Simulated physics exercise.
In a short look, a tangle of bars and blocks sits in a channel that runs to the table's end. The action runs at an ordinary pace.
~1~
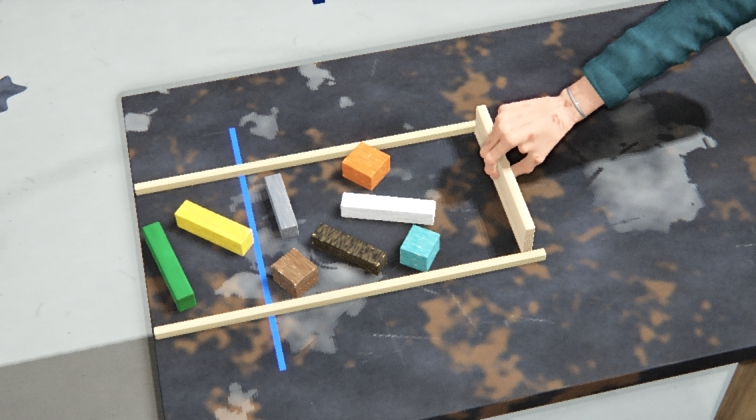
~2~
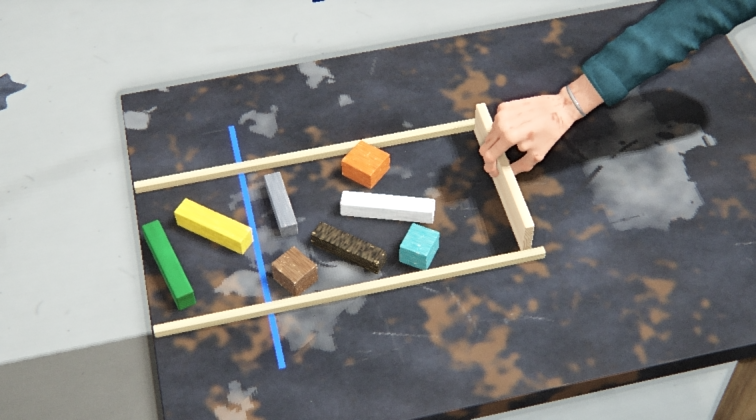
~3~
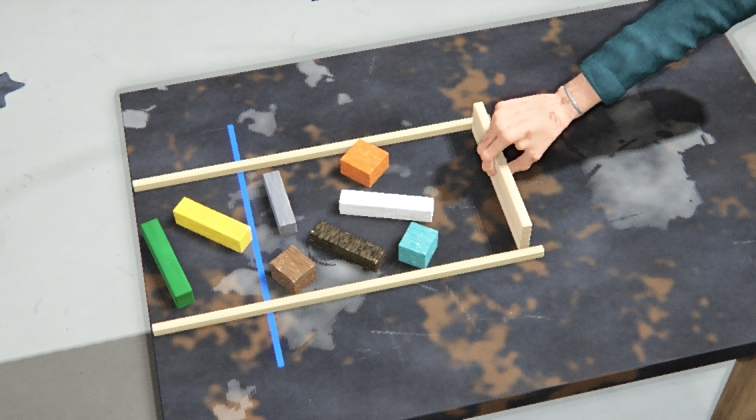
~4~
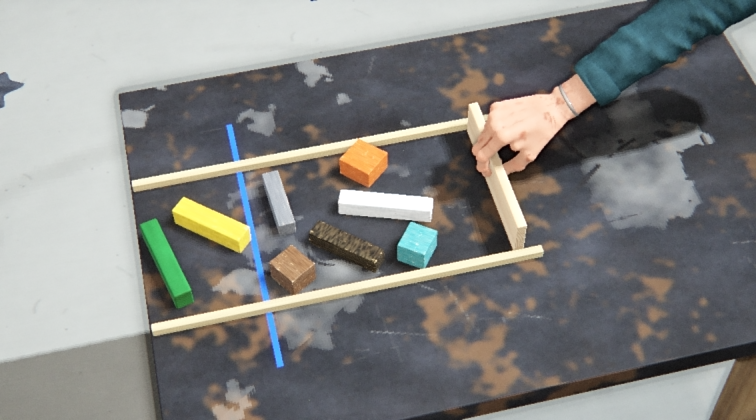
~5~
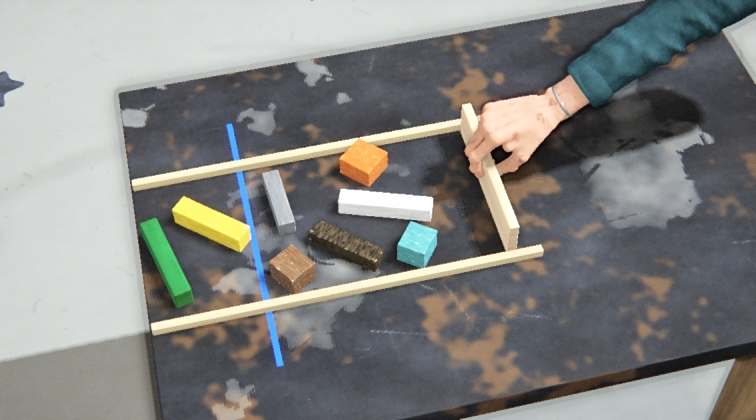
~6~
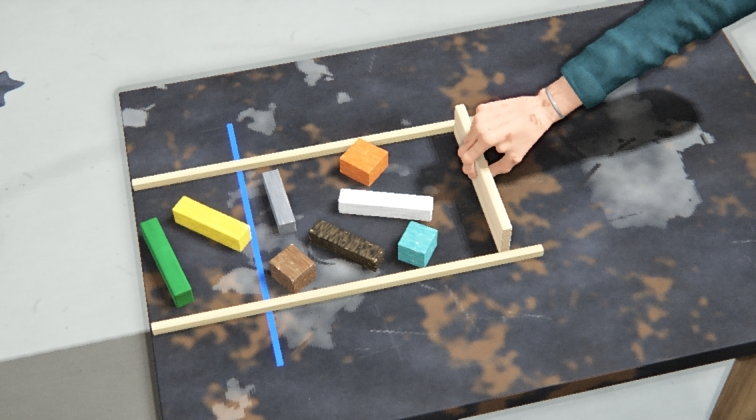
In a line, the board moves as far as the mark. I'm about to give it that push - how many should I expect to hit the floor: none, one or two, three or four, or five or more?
Expect none.
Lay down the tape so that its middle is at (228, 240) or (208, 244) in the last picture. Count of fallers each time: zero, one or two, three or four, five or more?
First tape: Either one or two; second: 1 or 2.
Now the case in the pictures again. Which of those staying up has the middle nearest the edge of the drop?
It's the green stick.
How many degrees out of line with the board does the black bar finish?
It is near 0° out of line.
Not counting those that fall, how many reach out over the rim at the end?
The total comes out at 2.
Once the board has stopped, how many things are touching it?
Contact count: 3.
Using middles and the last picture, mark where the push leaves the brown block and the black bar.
In the last picture the brown block sits around (197, 287) and the black bar around (222, 276).
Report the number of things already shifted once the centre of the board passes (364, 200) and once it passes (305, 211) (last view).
One spot: 5. Other spot: 7.
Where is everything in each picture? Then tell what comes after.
In the first picture, green stick (169, 266); yellow bar (214, 228); brown block (295, 274); board (503, 178); tape (255, 239).
In the second picture, yellow bar (214, 227); board (503, 176).
In the third picture, brown block (294, 271); grey bar (280, 203).
In the fourth picture, green stick (166, 263); black bar (347, 246).
In the fifth picture, yellow bar (212, 224); orange block (364, 163).
In the sixth picture, green stick (166, 262); yellow bar (212, 224); brown block (293, 270); board (481, 177); tape (253, 235).
Soon after, none off yet; green stick at rest near (166, 262); yellow bar at rest near (212, 224); brown block at rest near (293, 270).
Then, none off yet; green stick at rest near (166, 262); yellow bar at rest near (212, 224); brown block moving near (288, 270).
Further on, none off yet; green stick at rest near (165, 262); yellow bar moved a little near (200, 234); brown block moved well along near (231, 280).
At rest, the number that fall off is zero.
